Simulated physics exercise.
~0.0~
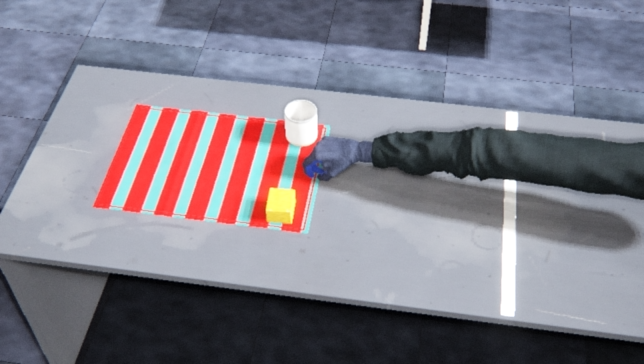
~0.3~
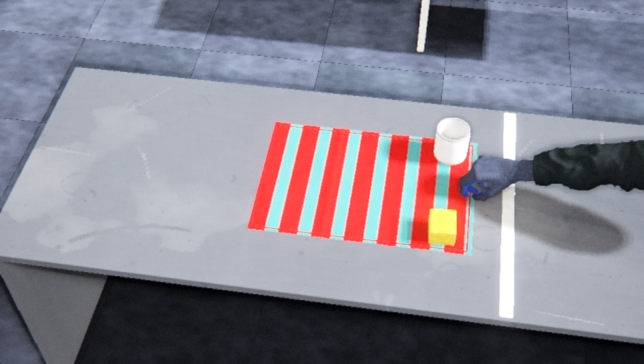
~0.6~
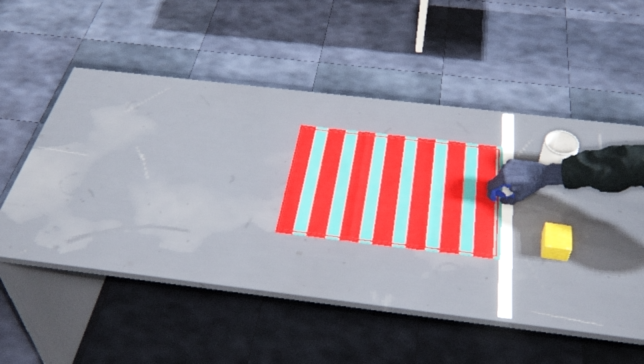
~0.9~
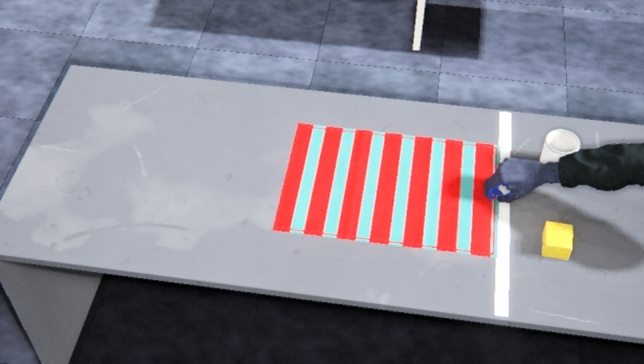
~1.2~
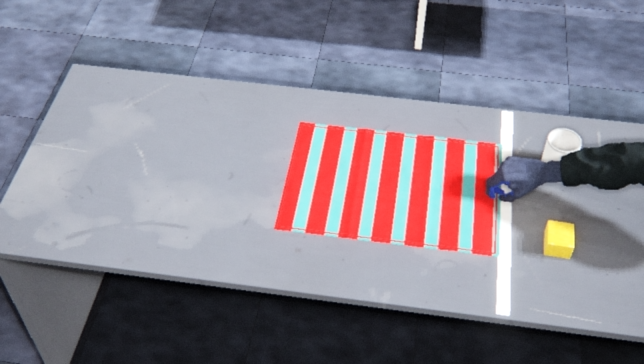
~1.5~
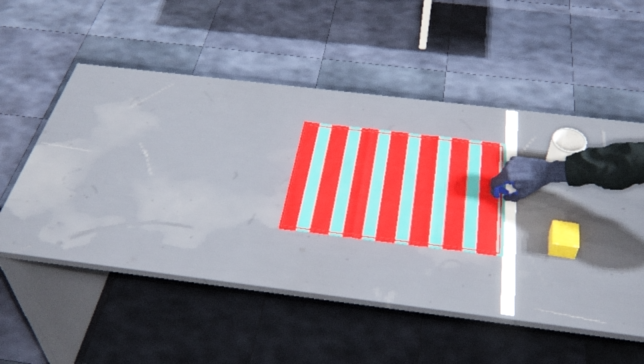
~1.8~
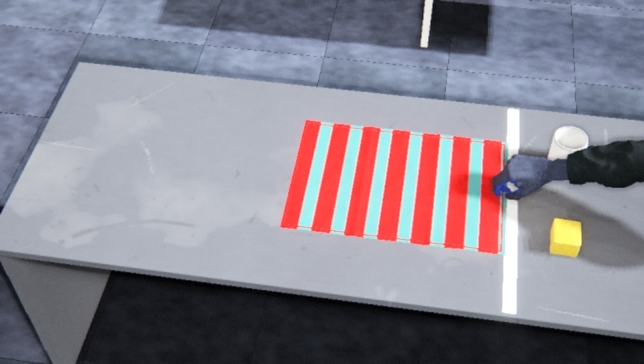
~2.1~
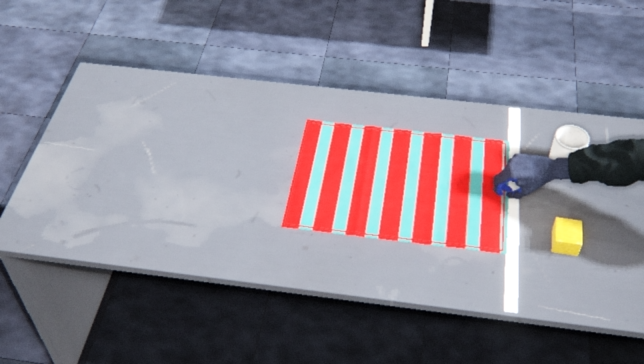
A striped red cloth slides right to the tape, and the block and mug slide off.
